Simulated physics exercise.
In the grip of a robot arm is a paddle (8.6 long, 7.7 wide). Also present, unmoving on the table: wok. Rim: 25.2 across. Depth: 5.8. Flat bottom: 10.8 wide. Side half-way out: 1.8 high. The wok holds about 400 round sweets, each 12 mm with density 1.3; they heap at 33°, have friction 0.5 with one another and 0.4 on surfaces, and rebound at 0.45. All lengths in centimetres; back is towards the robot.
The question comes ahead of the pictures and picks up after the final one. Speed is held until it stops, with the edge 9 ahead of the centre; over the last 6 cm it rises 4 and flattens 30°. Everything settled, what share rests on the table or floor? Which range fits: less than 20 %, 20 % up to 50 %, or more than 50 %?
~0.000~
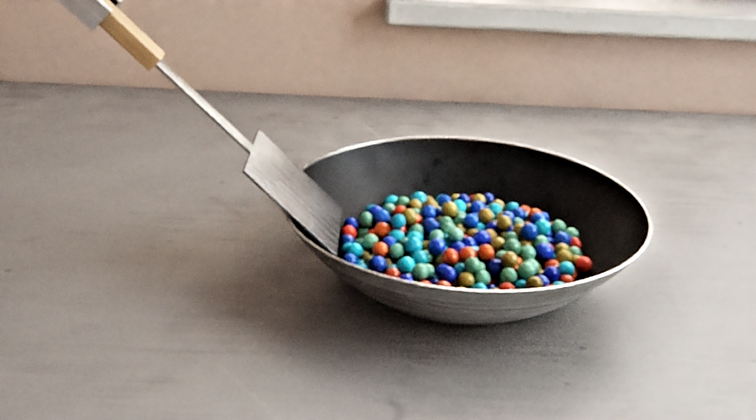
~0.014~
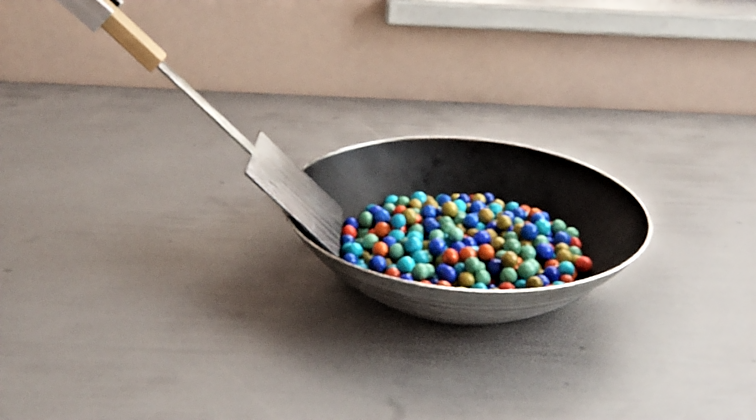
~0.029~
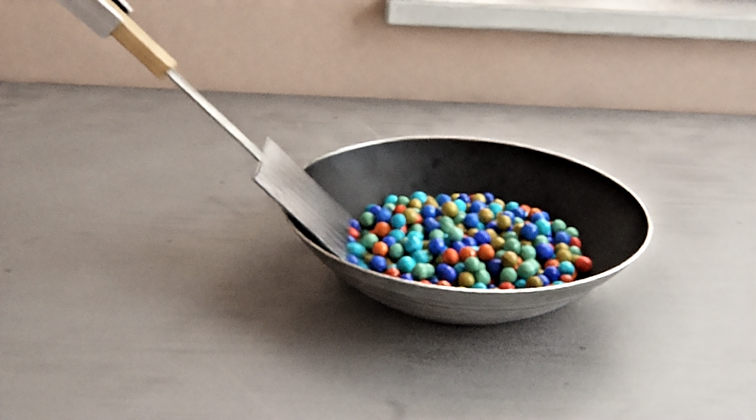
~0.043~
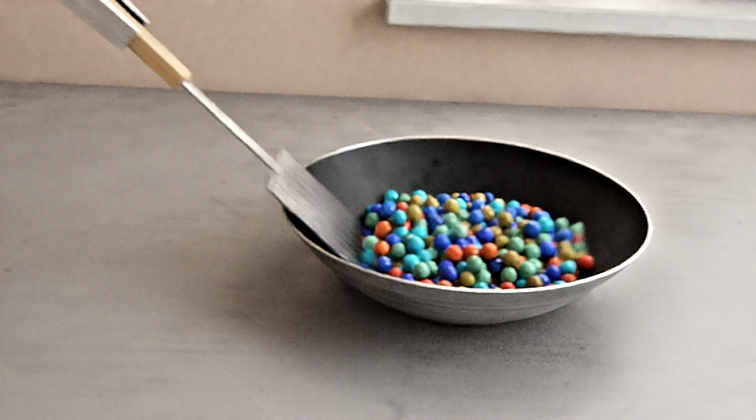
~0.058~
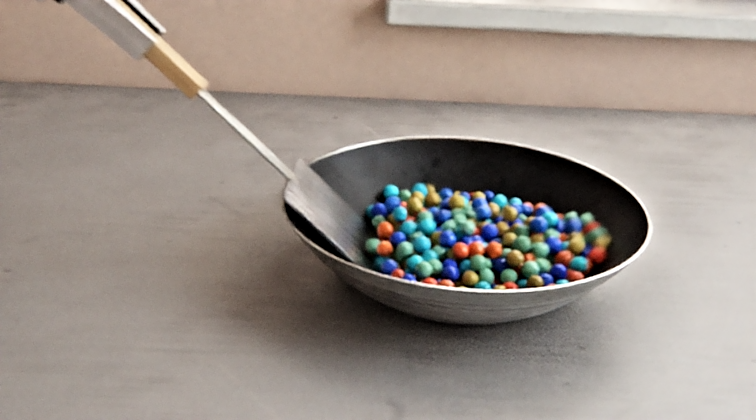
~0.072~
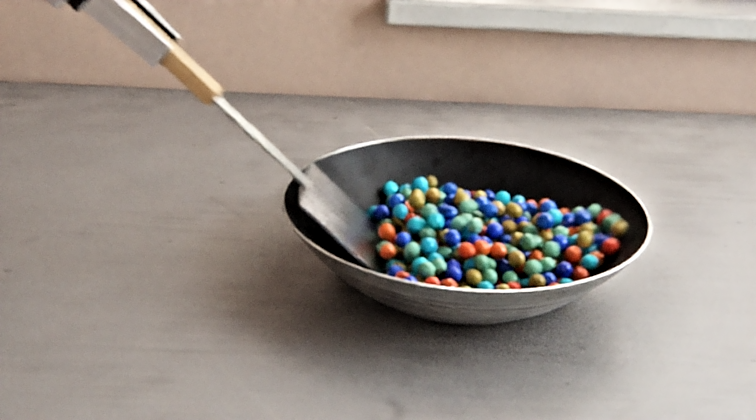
The range that fits is 20 % up to 50 %.
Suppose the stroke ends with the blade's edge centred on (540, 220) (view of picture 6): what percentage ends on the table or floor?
5 %, roughly.
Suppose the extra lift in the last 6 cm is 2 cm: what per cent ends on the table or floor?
About 35 %.
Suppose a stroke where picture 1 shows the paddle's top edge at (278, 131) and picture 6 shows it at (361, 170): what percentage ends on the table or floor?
It works out to about 45 %, more or less.
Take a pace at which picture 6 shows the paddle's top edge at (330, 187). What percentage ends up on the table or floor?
Estimate: Close to 40 %.
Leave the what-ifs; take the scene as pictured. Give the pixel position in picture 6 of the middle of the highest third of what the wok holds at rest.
It is centred near (552, 233).
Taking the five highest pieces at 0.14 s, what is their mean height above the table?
Somewhere around 7 centimetres high.
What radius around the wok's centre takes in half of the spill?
About 24 cm out from the centre.
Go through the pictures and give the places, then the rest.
The first frame shows the paddle top edge at (251, 150), sloping 44°; upper third of the load around (468, 240), from x 345 to 585, top at y 200; 405 in the wok.
The second frame shows the paddle top edge at (252, 151), sloping 44°; upper third of the load around (468, 240), from x 345 to 585, top at y 200.
The third frame shows the paddle top edge at (261, 158), sloping 44°; upper third of the load around (468, 240), from x 350 to 585, top at y 200.
The fourth frame shows the paddle top edge at (275, 168), sloping 44°; upper third of the load around (465, 236), from x 360 to 585, top at y 200.
The fifth frame shows the paddle top edge at (290, 176), sloping 44°; upper third of the load around (479, 233), from x 375 to 600, top at y 190.
The sixth frame shows the paddle top edge at (305, 182), sloping 44°; upper third of the load around (489, 230), from x 375 to 620, top at y 185; 405 in the wok.
After 0.14 s, sloping 44°, highest piece 8 above the table; 403 in the wok, 2 on the blade or in flight.
After 0.21 s, sloping 34°, highest piece 7 above the table; 398 in the wok, 7 on the blade or in flight.
After 0.44 s, sloping 14°, highest piece 10 above the table; 262 in the wok, 75 on the table or floor, 68 on the blade or in flight.
After 1.49 s, sloping 14°, highest piece 5 above the table; 262 in the wok, 143 on the table or floor.
In the end, 262 in the wok, 143 on the table or floor. That is 35 % on the table or floor.
